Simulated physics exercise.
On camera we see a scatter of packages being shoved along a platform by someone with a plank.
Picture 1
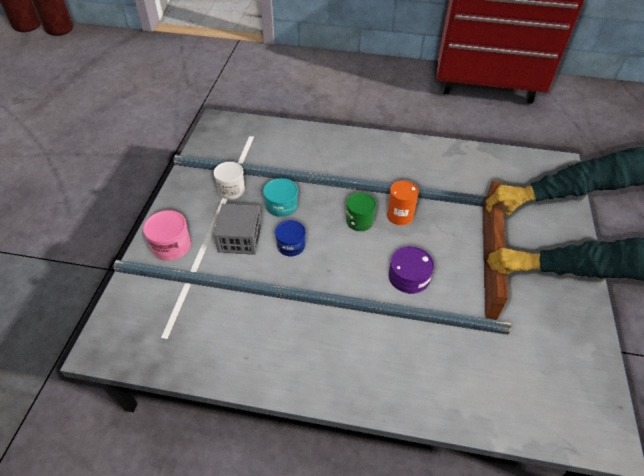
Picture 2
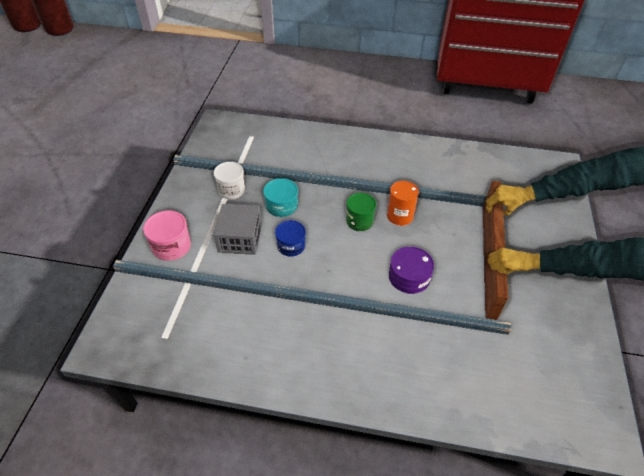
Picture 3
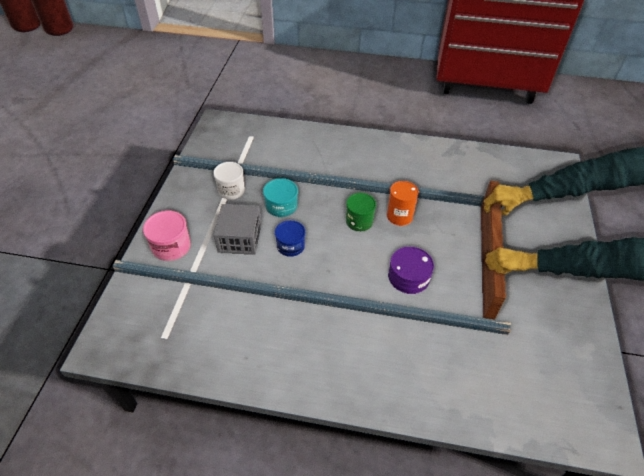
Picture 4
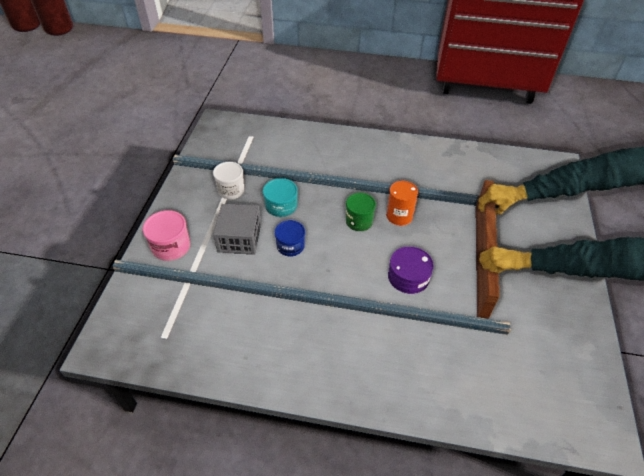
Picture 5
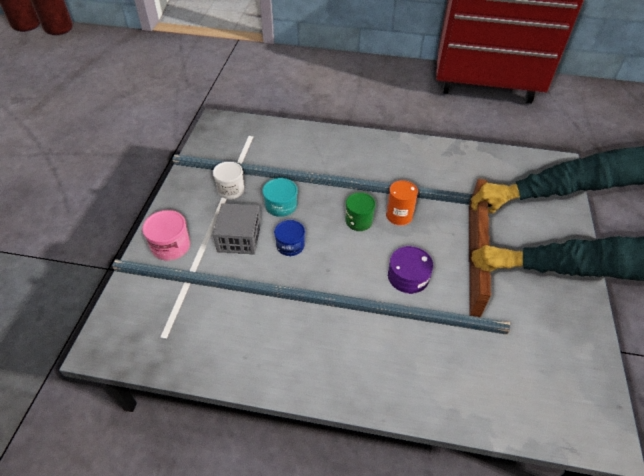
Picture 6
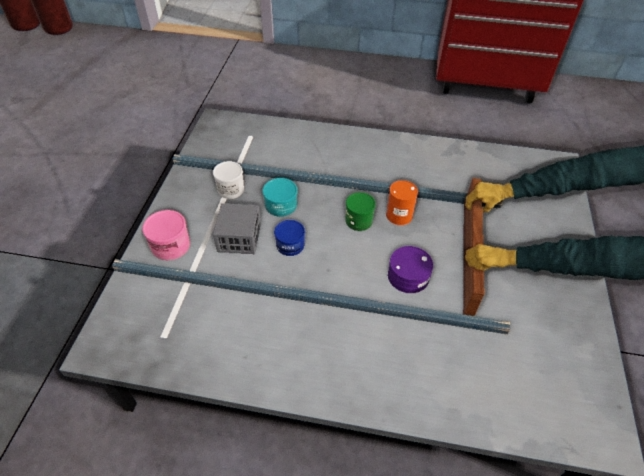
A wooden plank, gripped by two yellow-gloved hands, slid slowly a short way left between two rails on a table, while the colorful pails, orange canister and grey crate stayed where they were.
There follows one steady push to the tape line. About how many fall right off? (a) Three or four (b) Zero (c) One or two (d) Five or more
One or two.
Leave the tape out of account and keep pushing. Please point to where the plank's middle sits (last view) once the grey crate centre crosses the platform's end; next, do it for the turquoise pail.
First one: Around (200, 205). Other one: Around (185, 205).
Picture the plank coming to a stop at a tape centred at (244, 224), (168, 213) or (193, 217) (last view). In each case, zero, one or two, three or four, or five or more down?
First none, then 3 or 4, then three or four.
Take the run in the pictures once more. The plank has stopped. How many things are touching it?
It touches 3.
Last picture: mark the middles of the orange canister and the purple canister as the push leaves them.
About (217, 168), and about (184, 235).
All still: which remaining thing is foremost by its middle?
That's the white pail.
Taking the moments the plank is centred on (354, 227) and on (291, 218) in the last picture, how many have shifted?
At the first spot 3, then 6.
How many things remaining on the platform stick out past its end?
The count would be 2.
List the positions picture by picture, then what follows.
In the first picture, pink pail (168, 236); white pail (230, 181); grey crate (239, 229); plank (494, 247); tape (215, 221).
In the second picture, white pail (230, 181); turquoise pail (281, 198).
In the third picture, grey crate (238, 229); blue pail (291, 239).
In the fourth picture, pink pail (168, 236); plank (486, 246).
In the fifth picture, white pail (229, 181); orange canister (402, 203).
In the sixth picture, pink pail (167, 236); white pail (229, 181); grey crate (238, 229); plank (473, 244); tape (215, 220).
Soon after, none off yet; pink pail at rest near (167, 236); white pail at rest near (229, 181); grey crate at rest near (238, 229).
After that, none off yet; pink pail at rest near (167, 236); white pail at rest near (229, 181); grey crate moving near (237, 228).
And then, none off yet; pink pail displaced a little near (152, 234); white pail displaced about its own width near (205, 175); grey crate displaced about its own width near (194, 220).
In the end, the number that fall off is one or two; gone, pink pail.
